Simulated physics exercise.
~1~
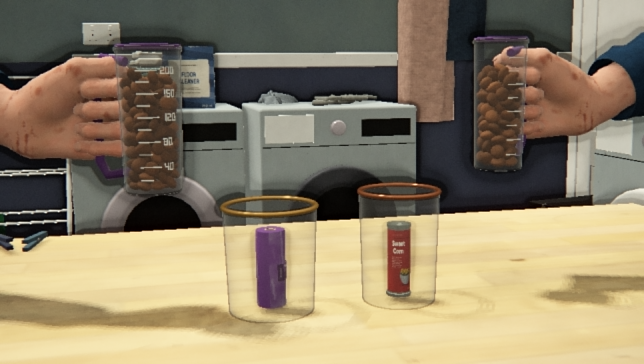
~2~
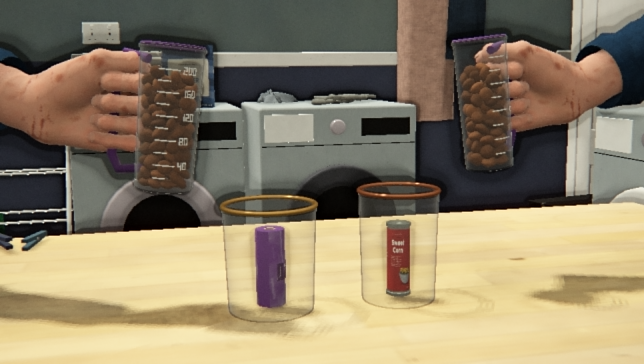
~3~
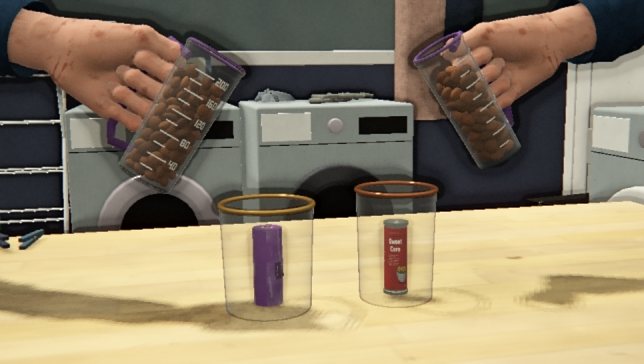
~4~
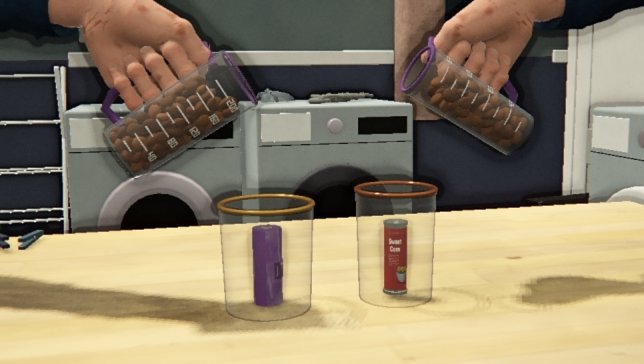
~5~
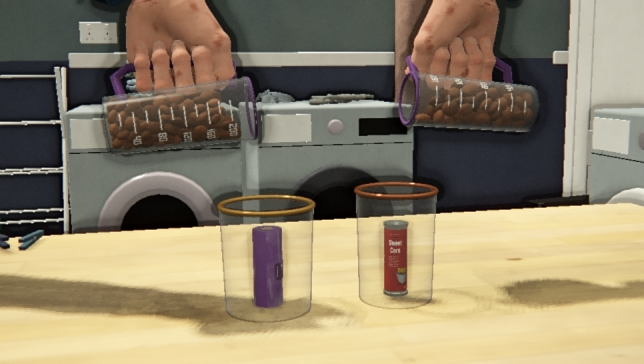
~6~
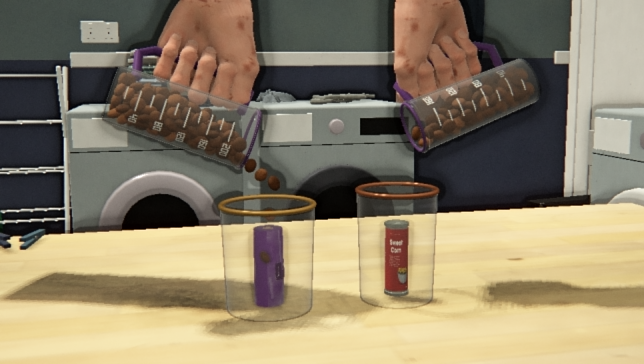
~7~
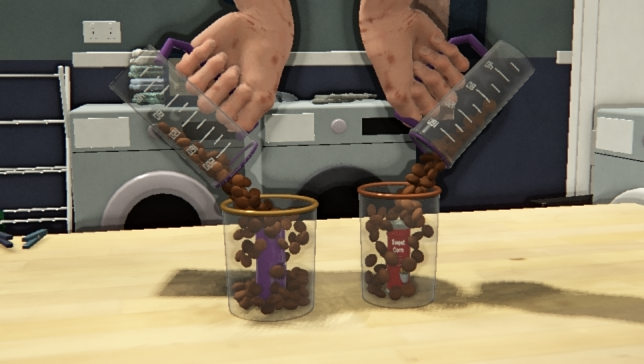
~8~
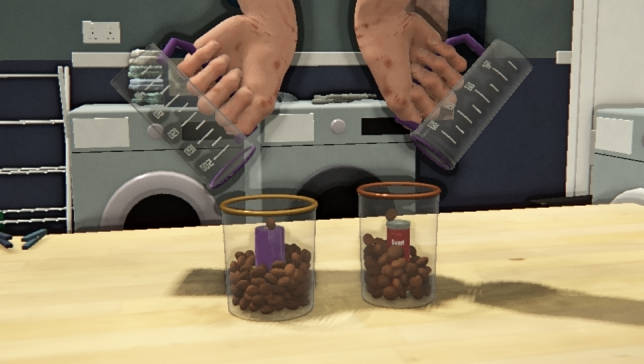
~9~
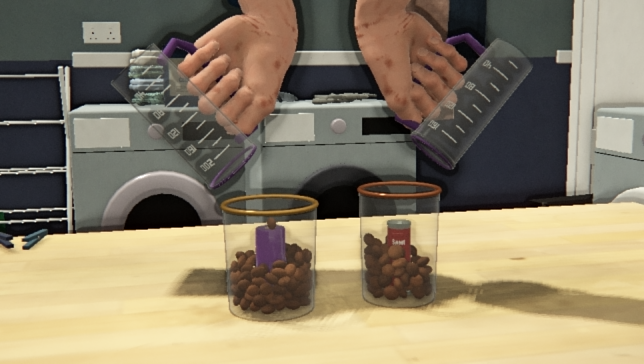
Two hands hold clear measuring cups with purple handles, each full of round brown pieces, above a pale wooden table in a laundry room, seen from the front. Below them stand two clear, orange-rimmed glasses, the left holding a purple cylinder and the right a red can. The hands move inward and tilt the cups onto their sides. Pieces begin dropping from the left cup first, then both cups tip further and pour steadily. Both cups empty, leaving the glasses about half full, with the tops of the purple cylinder and red can still showing and nothing spilled.
